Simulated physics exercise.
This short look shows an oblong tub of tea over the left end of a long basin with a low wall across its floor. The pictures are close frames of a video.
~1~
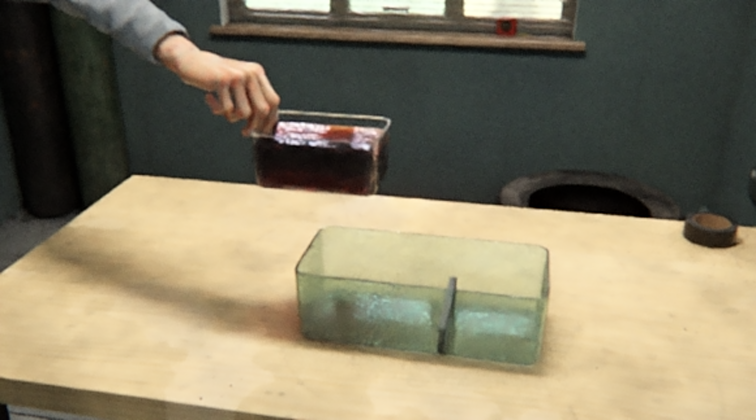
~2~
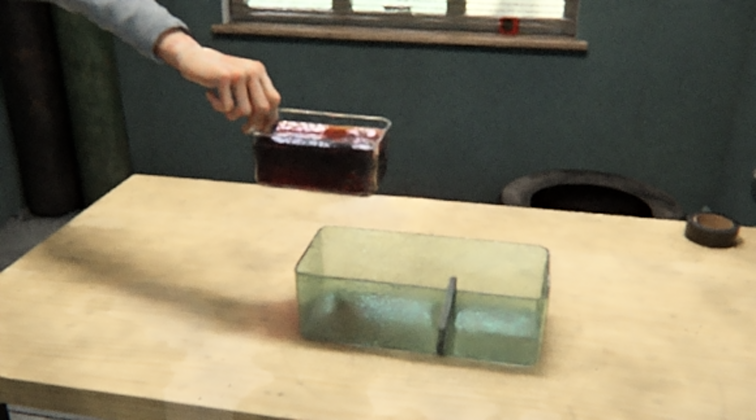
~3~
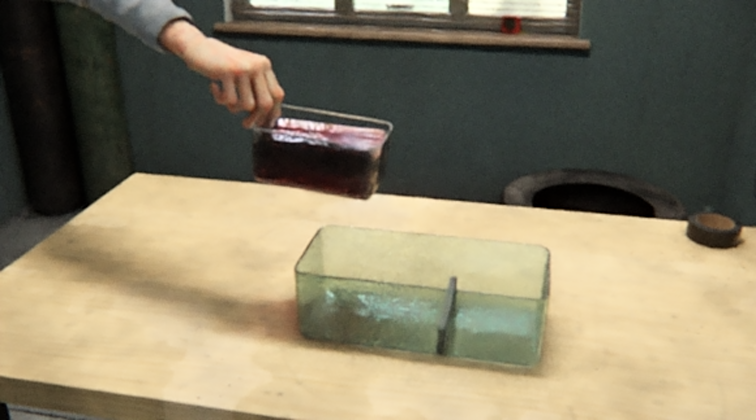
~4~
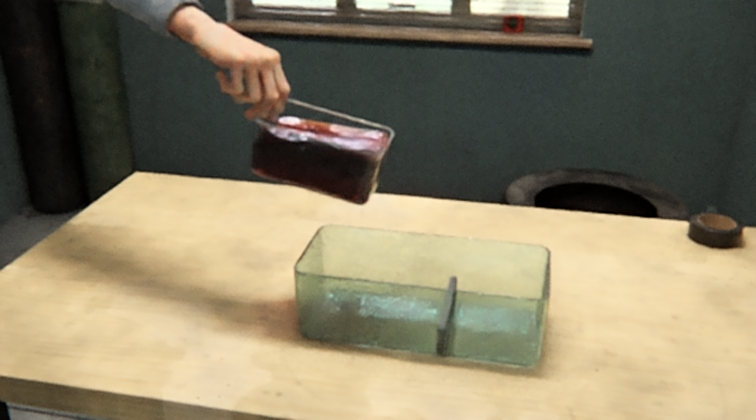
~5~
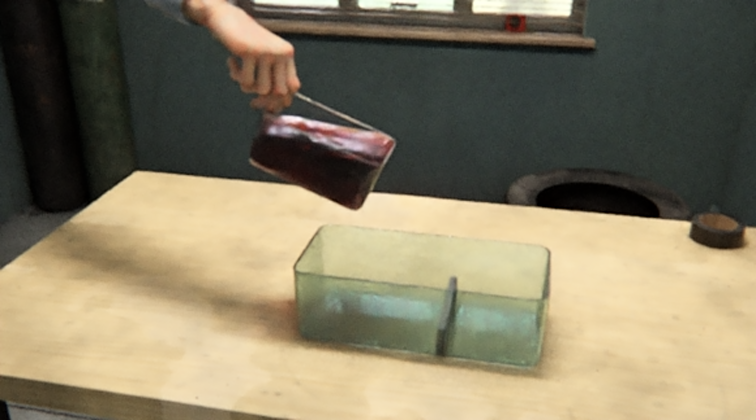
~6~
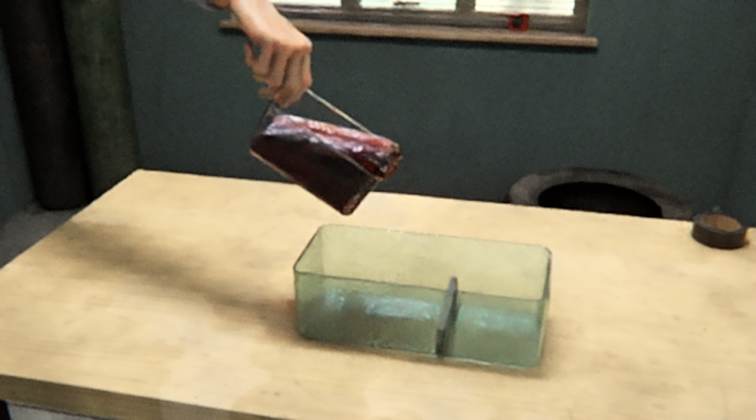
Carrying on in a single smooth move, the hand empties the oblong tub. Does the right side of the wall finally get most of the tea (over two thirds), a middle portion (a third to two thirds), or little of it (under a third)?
It gets little of it.
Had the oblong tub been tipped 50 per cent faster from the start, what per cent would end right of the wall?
About 25 per cent.
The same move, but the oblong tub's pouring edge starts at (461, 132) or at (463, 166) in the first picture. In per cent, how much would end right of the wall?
About 55 per cent, then about 60 per cent.
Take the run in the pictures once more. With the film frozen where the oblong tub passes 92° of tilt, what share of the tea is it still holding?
20 %.
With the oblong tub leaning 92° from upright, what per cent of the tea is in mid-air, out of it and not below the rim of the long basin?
About 45 per cent.
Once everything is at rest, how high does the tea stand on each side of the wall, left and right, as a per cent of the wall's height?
On the left it sits near 60, while on the right it sits near 20.
A moment on, the oblong tub is tipped on its side and 18 per cent is still to pour, 31 is left of the wall and 6 right of it.
Next, the oblong tub is tipped right over and 3 per cent is still to pour, 68 is left of the wall and 11 right of it.
Then the oblong tub is tipped right over and 0 per cent is still to pour, 72 is left of the wall and 17 right of it.
Later the oblong tub is tipped right over and 0 per cent is still to pour, 72 is left of the wall and 18 right of it.
In the end 72 per cent lies left of the wall, 18 right of it and 10 outside.
